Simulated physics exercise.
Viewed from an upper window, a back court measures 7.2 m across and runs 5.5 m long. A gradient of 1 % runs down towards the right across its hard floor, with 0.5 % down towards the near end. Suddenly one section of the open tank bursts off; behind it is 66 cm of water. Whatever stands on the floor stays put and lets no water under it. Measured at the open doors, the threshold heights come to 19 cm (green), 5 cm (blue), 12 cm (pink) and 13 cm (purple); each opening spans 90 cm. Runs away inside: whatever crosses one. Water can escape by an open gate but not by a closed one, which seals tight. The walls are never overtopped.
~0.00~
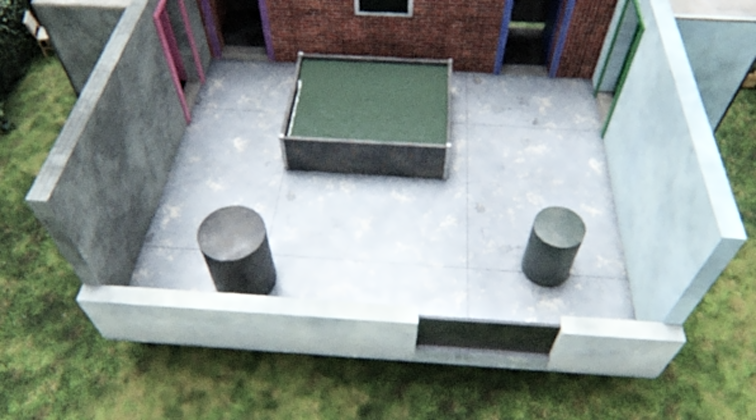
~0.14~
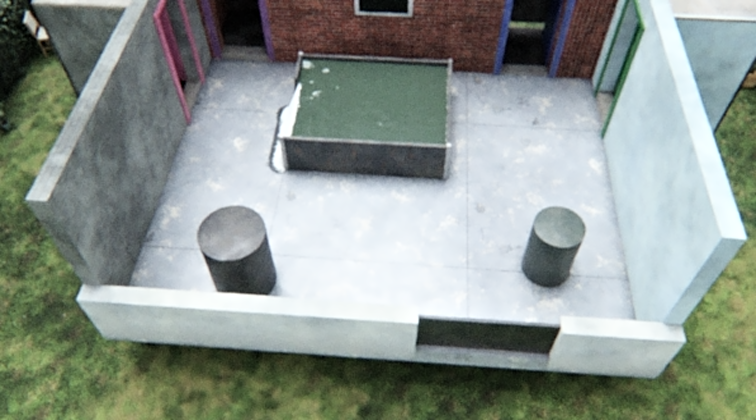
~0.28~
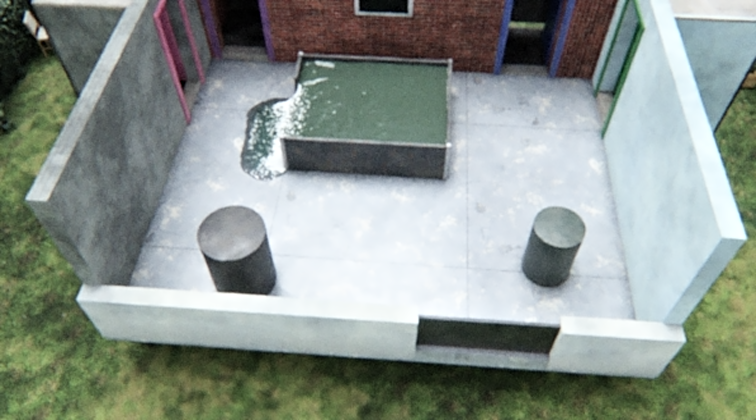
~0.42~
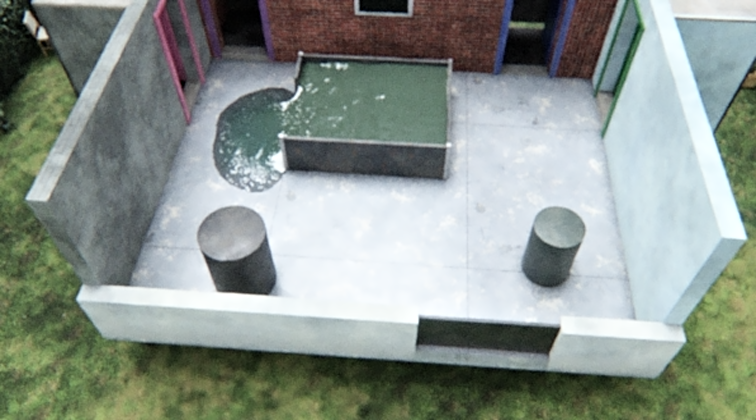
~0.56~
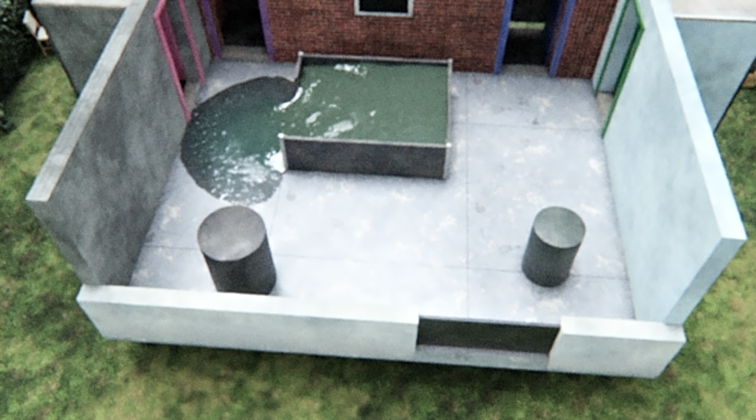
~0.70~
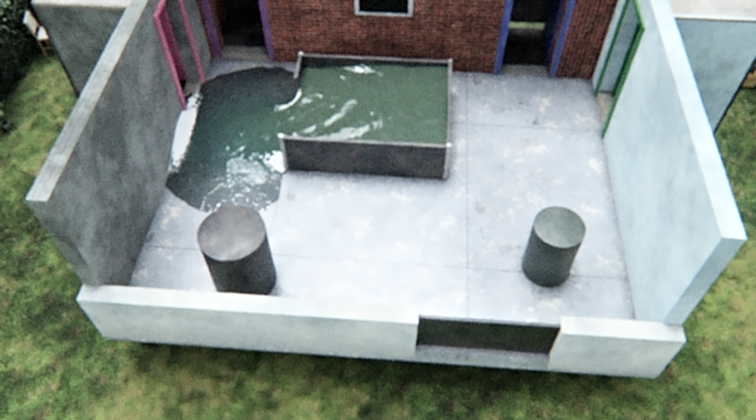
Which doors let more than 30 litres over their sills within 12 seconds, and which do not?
Result: Green door: Fails to top it. Blue door: Fails to top it. Pink door: Tops it. Purple door: Tops it.
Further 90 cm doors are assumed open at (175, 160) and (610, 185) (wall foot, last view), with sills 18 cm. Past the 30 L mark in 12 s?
Result in order - more than that, then not enough.
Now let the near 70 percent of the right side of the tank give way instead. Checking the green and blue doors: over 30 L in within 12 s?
Green: Exceeding the limit; blue: Exceeding the limit.
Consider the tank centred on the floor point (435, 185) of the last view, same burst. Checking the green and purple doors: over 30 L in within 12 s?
Well, green ends up inside the mark and purple ends up beyond the mark.
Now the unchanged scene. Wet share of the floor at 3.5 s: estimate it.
45 %.
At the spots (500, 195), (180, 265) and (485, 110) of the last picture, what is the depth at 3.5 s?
Around 0 cm, 16 cm and 0 cm, in the order given.
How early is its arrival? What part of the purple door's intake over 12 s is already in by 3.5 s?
Fraction in by then: Around 50 per cent.
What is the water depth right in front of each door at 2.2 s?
Depths: Green door 0 cm, blue door 0 cm, pink door 32 cm, purple door 19 cm.
After 1.4 s water covers 20 % of the floor and is deepest (41 cm) near (184, 136); green door not reached, blue door not reached, pink door 29 cm at the sill, 47 L in, purple door 7 cm at the sill, 0 L in.
After 2.2 s water covers 25 % of the floor and is deepest (45 cm) near (120, 312); green door not reached, blue door not reached, pink door 32 cm at the sill, 131 L in, purple door 19 cm at the sill, 5 L in.
After 3.5 s water covers 45 % of the floor and is deepest (38 cm) near (184, 316); green door not reached, blue door not reached, pink door 23 cm at the sill, 239 L in, purple door 22 cm at the sill, 58 L in.
After 7.0 s water covers 90 % of the floor and is deepest (19 cm) near (171, 315); green door 11 cm at the sill, 0 L in, blue door 4 cm at the sill, 0 L in, pink door 12 cm at the sill, 286 L in, purple door 13 cm at the sill, 112 L in.
After 12.0 s water covers 100 % of the floor and is deepest (16 cm) near (616, 348); green door 11 cm at the sill, 0 L in, blue door 8 cm at the sill, 3 L in, pink door 6 cm at the sill, 287 L in, purple door 7 cm at the sill, 113 L in.
